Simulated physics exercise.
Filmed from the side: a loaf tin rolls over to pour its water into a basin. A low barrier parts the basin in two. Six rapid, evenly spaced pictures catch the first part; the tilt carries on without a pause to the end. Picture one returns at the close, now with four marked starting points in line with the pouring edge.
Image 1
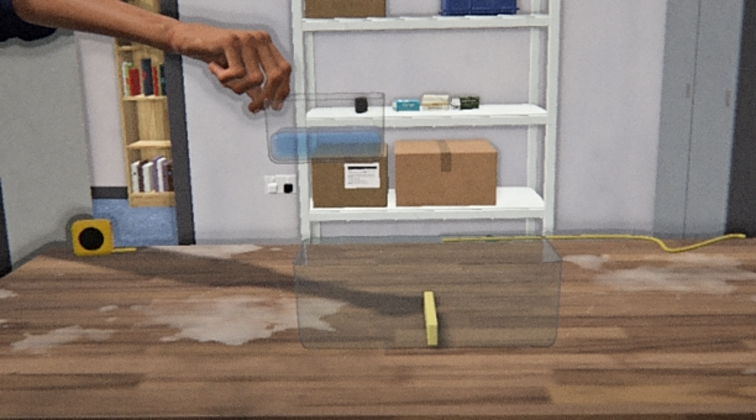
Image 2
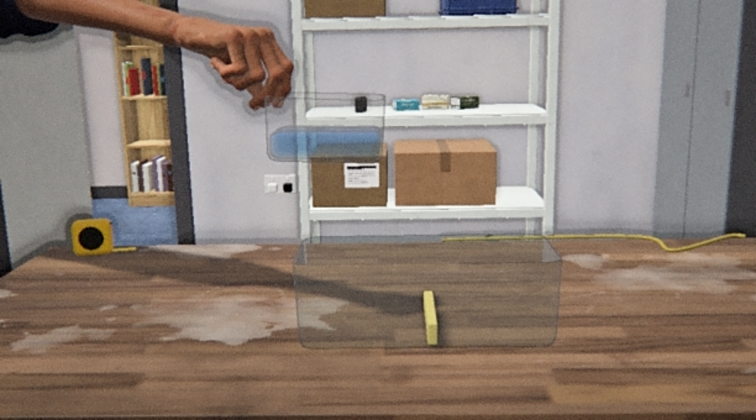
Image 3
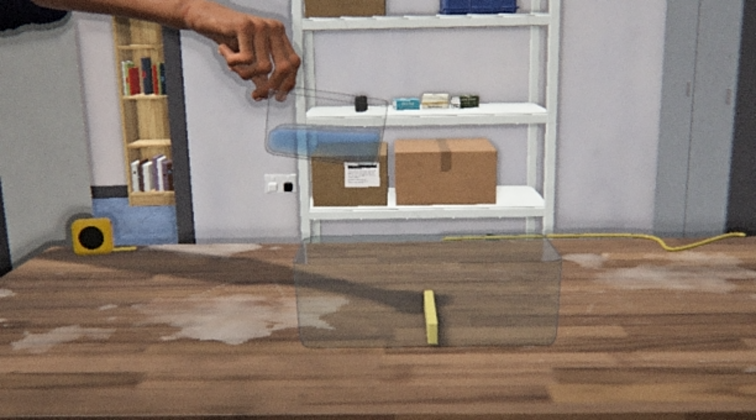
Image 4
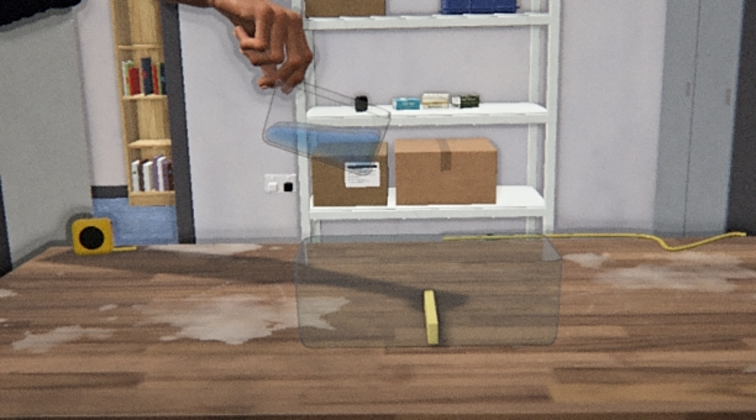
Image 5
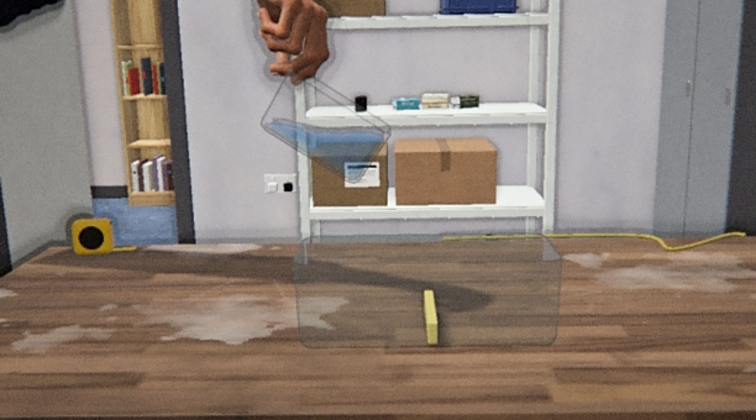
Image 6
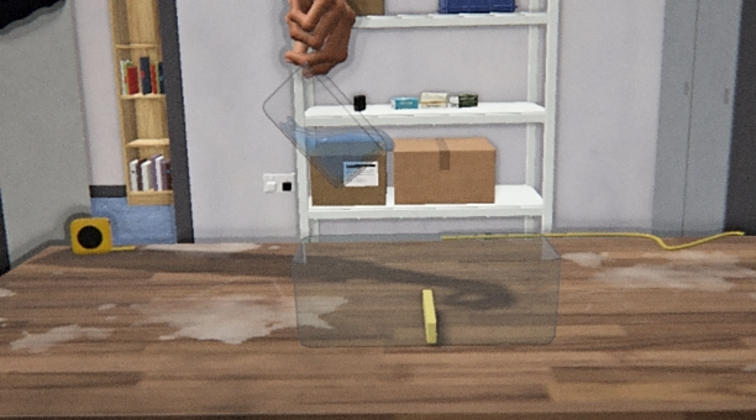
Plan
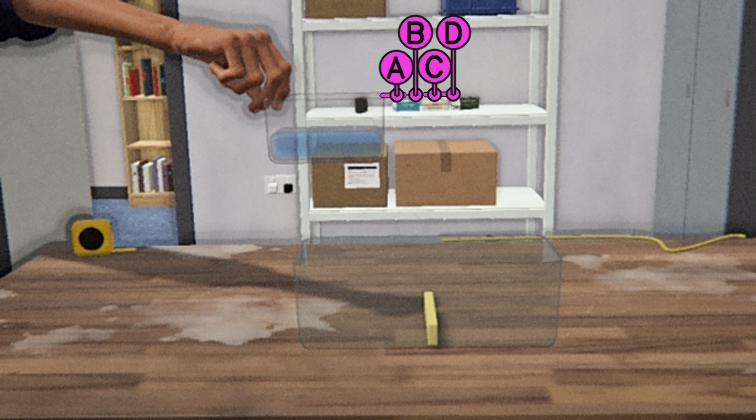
Above a clear basin on a wooden table, a hand tilts a clear container of water rightward.
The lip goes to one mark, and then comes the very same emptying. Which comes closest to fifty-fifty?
Use dot A.
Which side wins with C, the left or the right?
The right side.
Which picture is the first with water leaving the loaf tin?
Picture 6.
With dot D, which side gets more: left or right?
The right side.
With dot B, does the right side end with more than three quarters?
No.
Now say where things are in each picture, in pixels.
In the first picture, upright, lip at (382, 95); basin from (300, 347) to (556, 345); top of the wall at (431, 307); nothing has left yet.
In the second picture, tipped about 2°, lip at (383, 97); nothing has left yet.
In the third picture, tipped about 9°, lip at (386, 103); nothing has left yet.
In the fourth picture, tipped about 20°, lip at (389, 114); nothing has left yet.
In the fifth picture, tipped about 33°, lip at (389, 129); nothing has left yet.
In the sixth picture, tipped about 49°, lip at (385, 145); water is over the lip, down to (389, 148).
In magenta, A at (396, 95); B at (415, 94); C at (434, 94); D at (453, 94).
If A is chosen, about 49 % ends left of the wall and 50 % right of it.
If B is chosen, about 40 % ends left of the wall and 59 % right of it.
If C is chosen, about 10 % ends left of the wall and 88 % right of it.
If D is chosen, about 9 % ends left of the wall and 89 % right of it.
